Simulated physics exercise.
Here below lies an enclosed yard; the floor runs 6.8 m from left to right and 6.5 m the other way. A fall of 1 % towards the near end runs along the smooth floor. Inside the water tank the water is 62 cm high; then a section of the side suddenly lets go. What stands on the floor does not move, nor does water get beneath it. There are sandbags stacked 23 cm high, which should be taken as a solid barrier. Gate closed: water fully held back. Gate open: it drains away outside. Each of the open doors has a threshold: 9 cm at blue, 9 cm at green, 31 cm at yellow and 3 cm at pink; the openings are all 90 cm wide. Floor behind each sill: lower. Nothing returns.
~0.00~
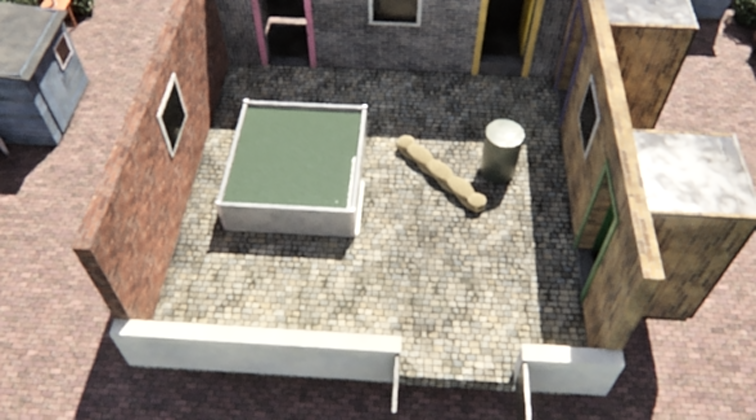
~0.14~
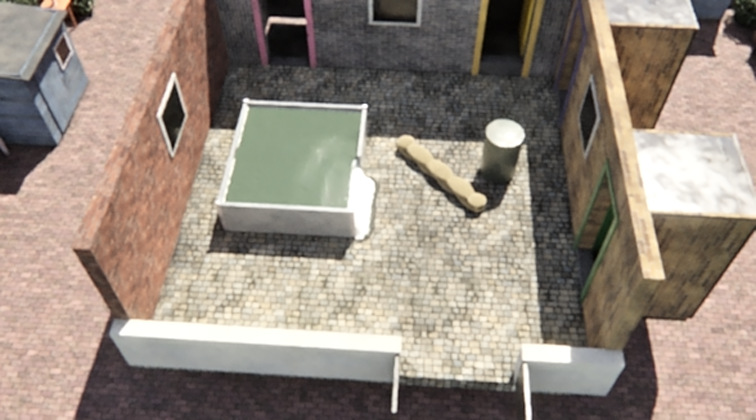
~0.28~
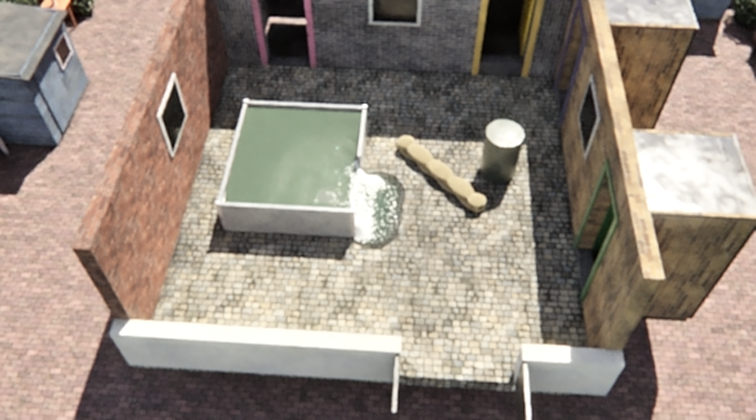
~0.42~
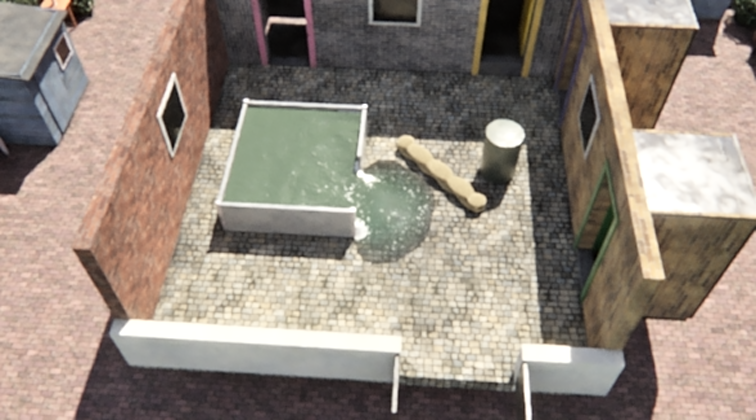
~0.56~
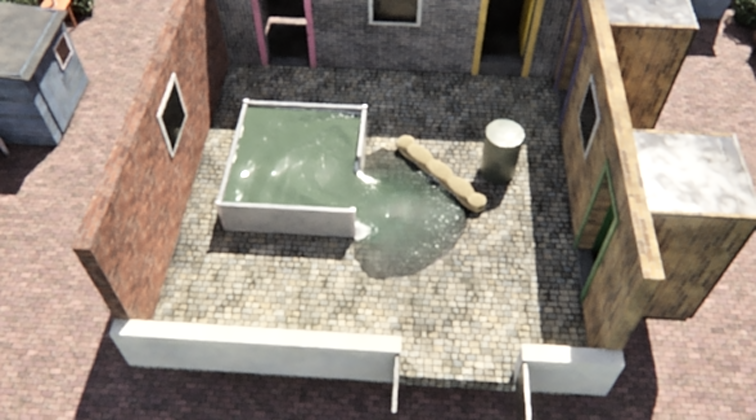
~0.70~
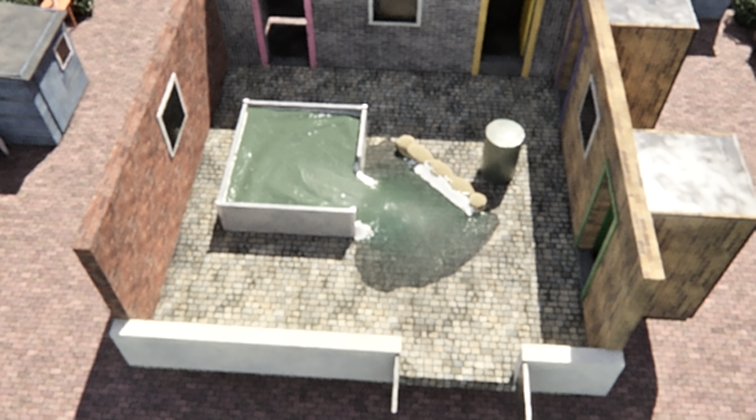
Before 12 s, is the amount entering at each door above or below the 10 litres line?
Blue door below, green door above, yellow door below, pink door below.
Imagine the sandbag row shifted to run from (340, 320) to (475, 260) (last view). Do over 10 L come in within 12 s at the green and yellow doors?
At the green door the limit is exceeded, and at the yellow door it is not reached.
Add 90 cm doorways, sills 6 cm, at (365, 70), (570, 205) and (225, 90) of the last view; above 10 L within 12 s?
In turn: Below, over, not over.
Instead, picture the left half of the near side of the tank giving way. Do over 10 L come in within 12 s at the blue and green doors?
Blue: Within the limit; green: Exceeding the limit.
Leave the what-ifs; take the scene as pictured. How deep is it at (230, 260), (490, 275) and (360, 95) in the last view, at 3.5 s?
Spot by spot: Some 0, 10, then 1 cm.
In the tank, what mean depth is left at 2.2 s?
The mean depth is around 37 cm.
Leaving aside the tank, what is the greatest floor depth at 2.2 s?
Up to near 48 cm.
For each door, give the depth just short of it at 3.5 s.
You'd see blue at 1 cm, green at 23 cm, yellow at 0 cm and pink at 0 cm.
After 1.4 s water covers 20 % of the floor and is deepest (38 cm) near (360, 223); blue door not reached, green door 11 cm at the sill, 1 L in, yellow door not reached, pink door not reached.
After 2.2 s water covers 35 % of the floor and is deepest (48 cm) near (586, 372); blue door not reached, green door 23 cm at the sill, 71 L in, yellow door not reached, pink door not reached.
After 3.5 s water covers 40 % of the floor and is deepest (32 cm) near (574, 371); blue door not reached, green door 23 cm at the sill, 189 L in, yellow door not reached, pink door not reached.
After 7.0 s water covers 65 % of the floor and is deepest (17 cm) near (562, 370); blue door 4 cm at the sill, 0 L in, green door 15 cm at the sill, 334 L in, yellow door 3 cm at the sill, 0 L in, pink door 1 cm at the sill, 0 L in.
After 12.0 s water covers 85 % of the floor and is deepest (10 cm) near (550, 369); blue door 6 cm at the sill, 0 L in, green door 8 cm at the sill, 358 L in, yellow door 5 cm at the sill, 0 L in, pink door 1 cm at the sill, 0 L in.
